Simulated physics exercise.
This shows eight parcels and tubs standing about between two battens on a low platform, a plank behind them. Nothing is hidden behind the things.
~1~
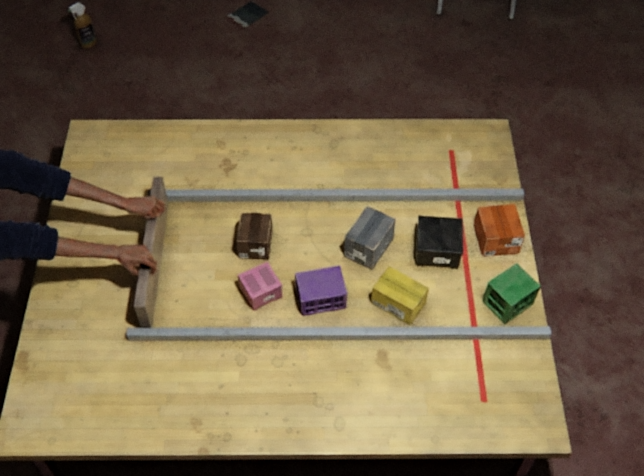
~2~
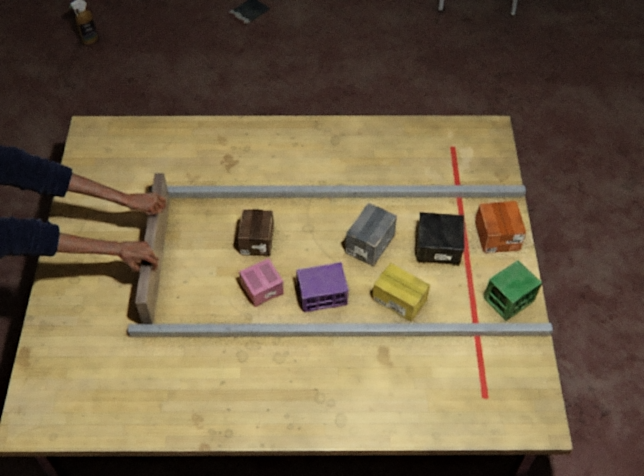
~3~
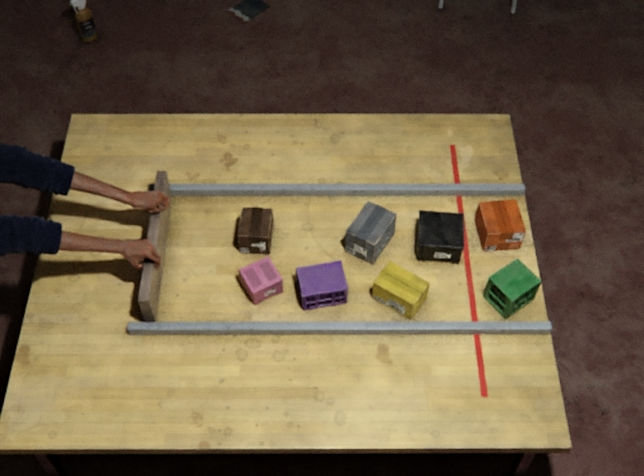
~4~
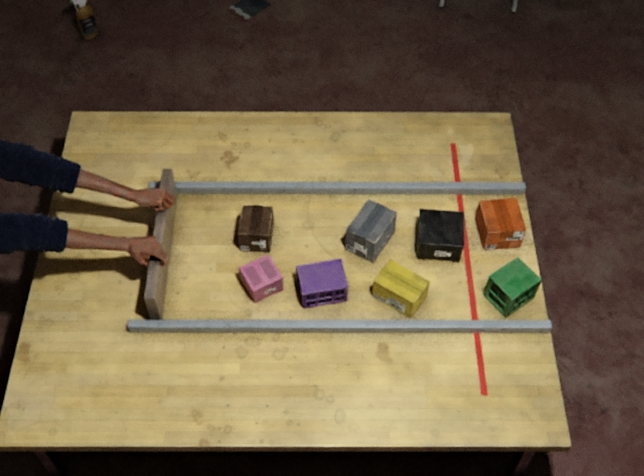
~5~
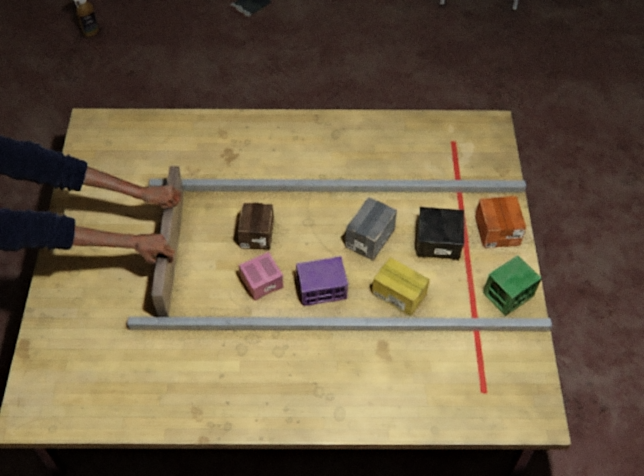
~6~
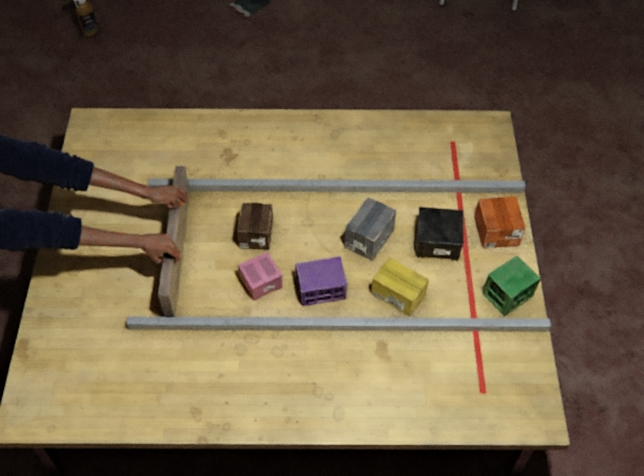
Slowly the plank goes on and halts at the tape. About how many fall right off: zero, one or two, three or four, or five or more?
Here the number that fall off is three or four.
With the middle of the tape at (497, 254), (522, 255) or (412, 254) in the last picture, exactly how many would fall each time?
The counts: 6, 8 and 2.
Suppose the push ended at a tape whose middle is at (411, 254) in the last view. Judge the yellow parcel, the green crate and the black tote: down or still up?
The yellow parcel remains up; the green crate falls; the black tote is kept.
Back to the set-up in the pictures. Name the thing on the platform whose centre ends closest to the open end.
Foremost is the purple crate.
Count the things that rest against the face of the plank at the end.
That makes 2.
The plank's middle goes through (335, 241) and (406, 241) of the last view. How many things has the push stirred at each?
5 and 8.
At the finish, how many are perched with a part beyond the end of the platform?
It comes to 1.
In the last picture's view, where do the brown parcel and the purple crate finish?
About (481, 227), and the other about (529, 283).
Soon after, none off yet; green crate at rest near (511, 286); orange parcel at rest near (499, 222); black tote at rest near (439, 234).
After that, none off yet; green crate displaced about its own width near (548, 284); orange parcel displaced about its own width near (539, 224); black tote displaced about its own width near (499, 234).
In the end, the number that fall off is three or four; gone, yellow parcel, black tote, orange parcel and green crate.
